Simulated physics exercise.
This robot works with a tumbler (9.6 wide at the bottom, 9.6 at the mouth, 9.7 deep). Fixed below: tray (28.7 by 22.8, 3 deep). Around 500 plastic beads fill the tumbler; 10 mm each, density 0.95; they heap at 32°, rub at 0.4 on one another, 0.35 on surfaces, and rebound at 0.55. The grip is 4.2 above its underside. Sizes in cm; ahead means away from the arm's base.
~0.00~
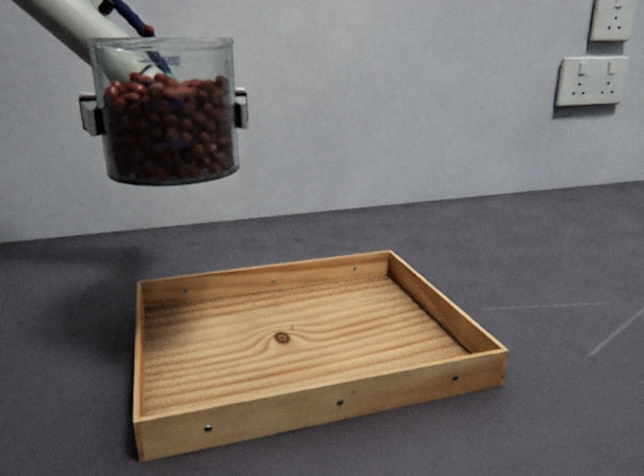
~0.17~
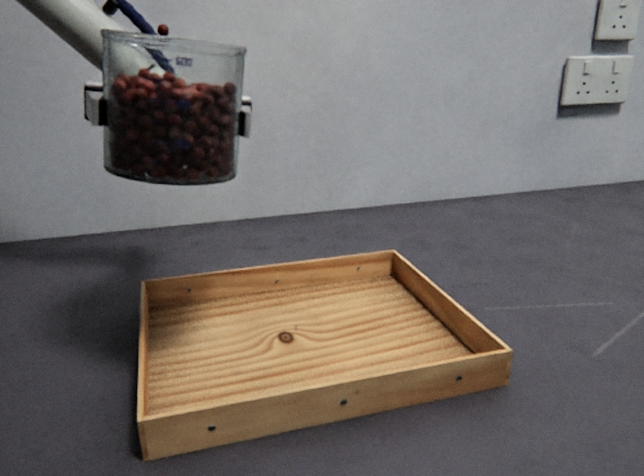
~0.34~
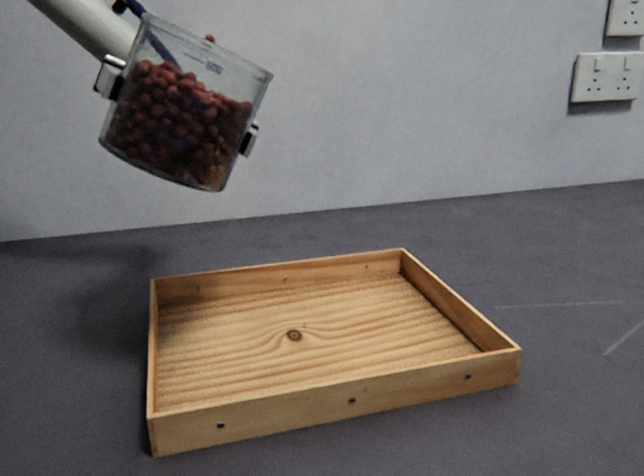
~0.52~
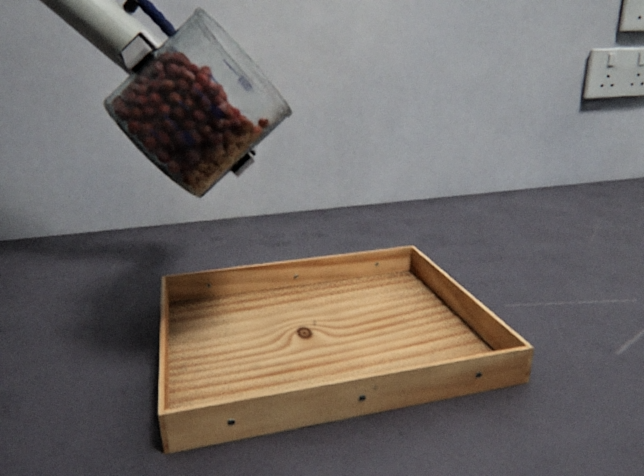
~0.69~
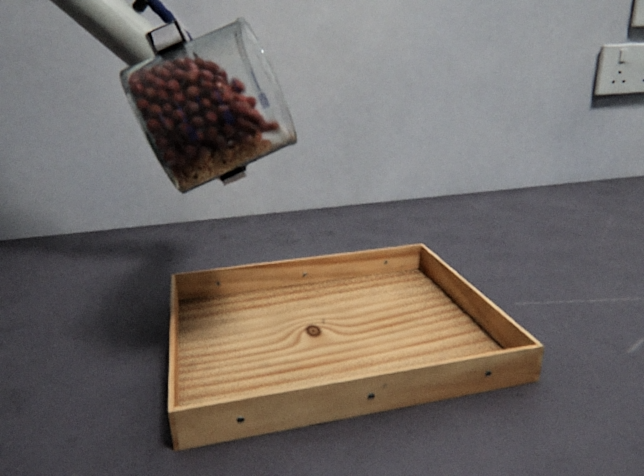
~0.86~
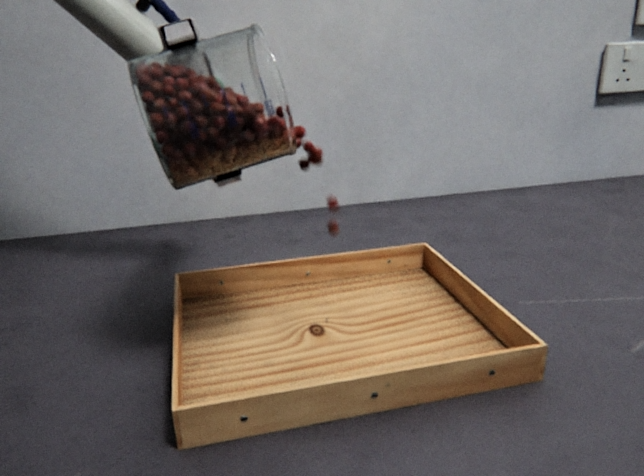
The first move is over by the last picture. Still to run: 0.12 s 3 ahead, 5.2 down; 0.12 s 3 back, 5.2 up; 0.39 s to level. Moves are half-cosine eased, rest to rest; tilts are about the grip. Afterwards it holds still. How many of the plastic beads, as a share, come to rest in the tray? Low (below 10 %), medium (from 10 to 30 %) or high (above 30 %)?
A medium share, from 10 to 30 %, ends in the tray.
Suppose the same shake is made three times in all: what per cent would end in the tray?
Then about 35 per cent.
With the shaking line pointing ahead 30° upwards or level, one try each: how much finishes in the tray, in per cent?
About 75 and 50 per cent.
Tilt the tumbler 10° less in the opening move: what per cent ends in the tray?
Some 5 per cent.
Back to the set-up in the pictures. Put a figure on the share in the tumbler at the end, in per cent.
About 85 per cent.
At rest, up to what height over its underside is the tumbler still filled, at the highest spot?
About 8.0 cm.
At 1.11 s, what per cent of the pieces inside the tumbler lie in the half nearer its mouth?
Some 40 per cent.
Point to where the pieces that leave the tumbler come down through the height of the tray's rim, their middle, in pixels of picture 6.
Near (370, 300).
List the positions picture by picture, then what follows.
Tumbler middle at (169, 109), level; upper third of the load around (170, 97), from x 110 to 230, top at y 30; 501 in the tumbler, in the first picture.
Tumbler middle at (174, 109), tilted 7° forward; upper third of the load around (170, 97), from x 115 to 230, top at y 30, in the second picture.
Tumbler middle at (186, 108), tilted 27° forward; upper third of the load around (173, 96), from x 110 to 245, top at y 40, in the third picture.
Tumbler middle at (200, 108), tilted 50° forward; upper third of the load around (177, 91), from x 120 to 265, top at y 55, in the fourth picture.
Tumbler middle at (210, 109), tilted 70° forward; upper third of the load around (186, 89), from x 135 to 275, top at y 65, in the fifth picture.
Tumbler middle at (214, 110), tilted 77° forward; upper third of the load around (184, 97), from x 145 to 335, top at y 70; 495 in the tumbler, 6 in flight or on a rim, in the sixth picture.
After 1.11 s, tilted 77° forward, highest piece 25 above the table; 446 in the tumbler, 15 in the tray, 40 in flight or on a rim.
After 1.36 s, tilted 18° forward, highest piece 26 above the table; 415 in the tumbler, 79 in the tray, 7 in flight or on a rim.
After 1.69 s, level, highest piece 25 above the table; 415 in the tumbler, 82 in the tray, 3 on the table or floor, 1 in flight or on a rim.
After 2.74 s, level, highest piece 25 above the table; 415 in the tumbler, 83 in the tray, 3 on the table or floor.
At rest, 415 in the tumbler, 83 in the tray, 3 on the table or floor. That is 17 % in the tray.
